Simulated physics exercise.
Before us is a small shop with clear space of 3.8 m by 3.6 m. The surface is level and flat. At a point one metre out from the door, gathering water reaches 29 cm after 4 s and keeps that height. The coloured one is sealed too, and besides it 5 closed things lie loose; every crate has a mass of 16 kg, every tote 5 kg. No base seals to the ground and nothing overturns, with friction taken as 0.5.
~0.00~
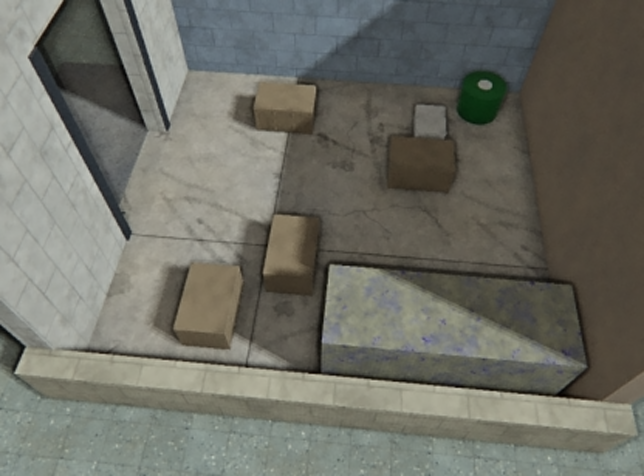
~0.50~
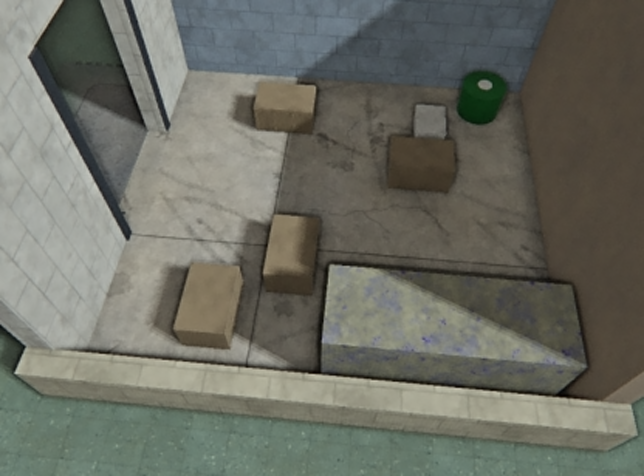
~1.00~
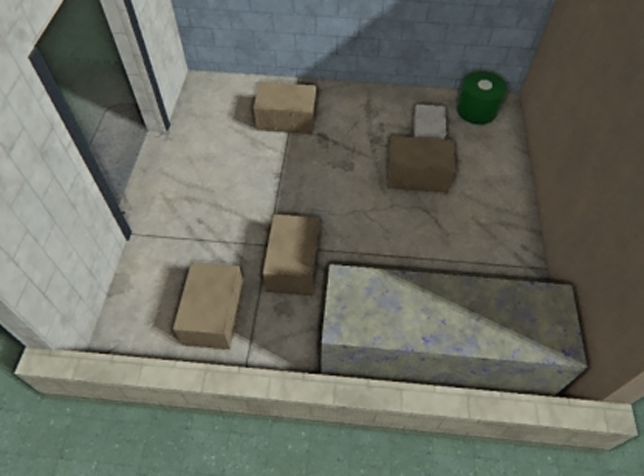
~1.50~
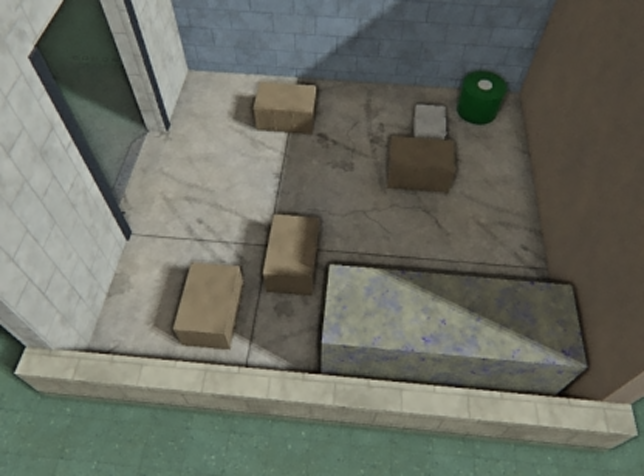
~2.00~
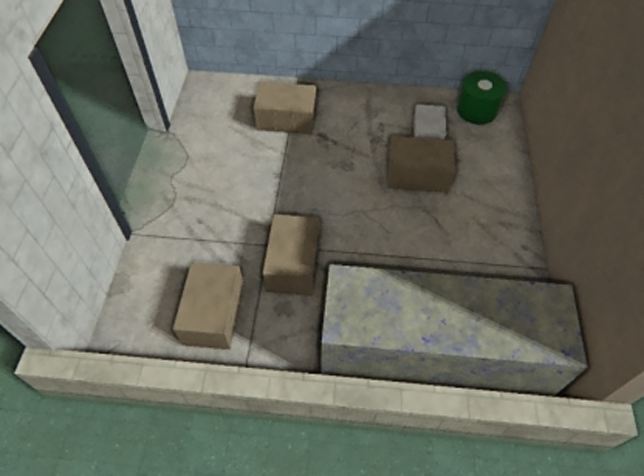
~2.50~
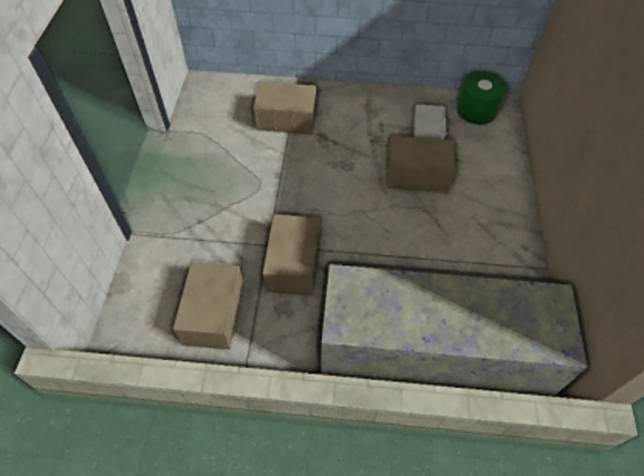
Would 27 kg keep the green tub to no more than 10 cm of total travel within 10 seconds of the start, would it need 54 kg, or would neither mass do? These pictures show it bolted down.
It needs 54 kg.
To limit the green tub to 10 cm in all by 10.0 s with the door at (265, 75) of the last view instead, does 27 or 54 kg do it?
Lab note: Upper mass required.
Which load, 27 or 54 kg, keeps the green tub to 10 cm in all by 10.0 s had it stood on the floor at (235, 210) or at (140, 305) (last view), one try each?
The first try gives success with heavier only; the second gives success with both.
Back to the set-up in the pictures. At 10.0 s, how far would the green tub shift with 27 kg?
About 120 cm.
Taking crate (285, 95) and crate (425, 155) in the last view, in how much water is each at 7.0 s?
Close to 12 and 20 centimetres.
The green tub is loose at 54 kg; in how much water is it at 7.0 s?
19 cm, roughly.
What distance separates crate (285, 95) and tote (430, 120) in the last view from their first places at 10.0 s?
The first is 120 cm from its start, the second 80 cm.
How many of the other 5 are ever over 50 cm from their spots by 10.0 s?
4.
After 3.5 s the green tub would be 0 cm from its start with 27 kg and 0 cm from its start with 54 kg; 0 cm of water round it then.
After 4.5 s the green tub would be 0 cm from its start with 27 kg and 0 cm from its start with 54 kg; 0 cm of water round it then.
After 7.0 s the green tub would be 19 cm from its start with 27 kg and 0 cm from its start with 54 kg; 19 cm of water round it then.
After 10.0 s the green tub would be 118 cm from its start with 27 kg and 0 cm from its start with 54 kg; 21 cm of water round it then.
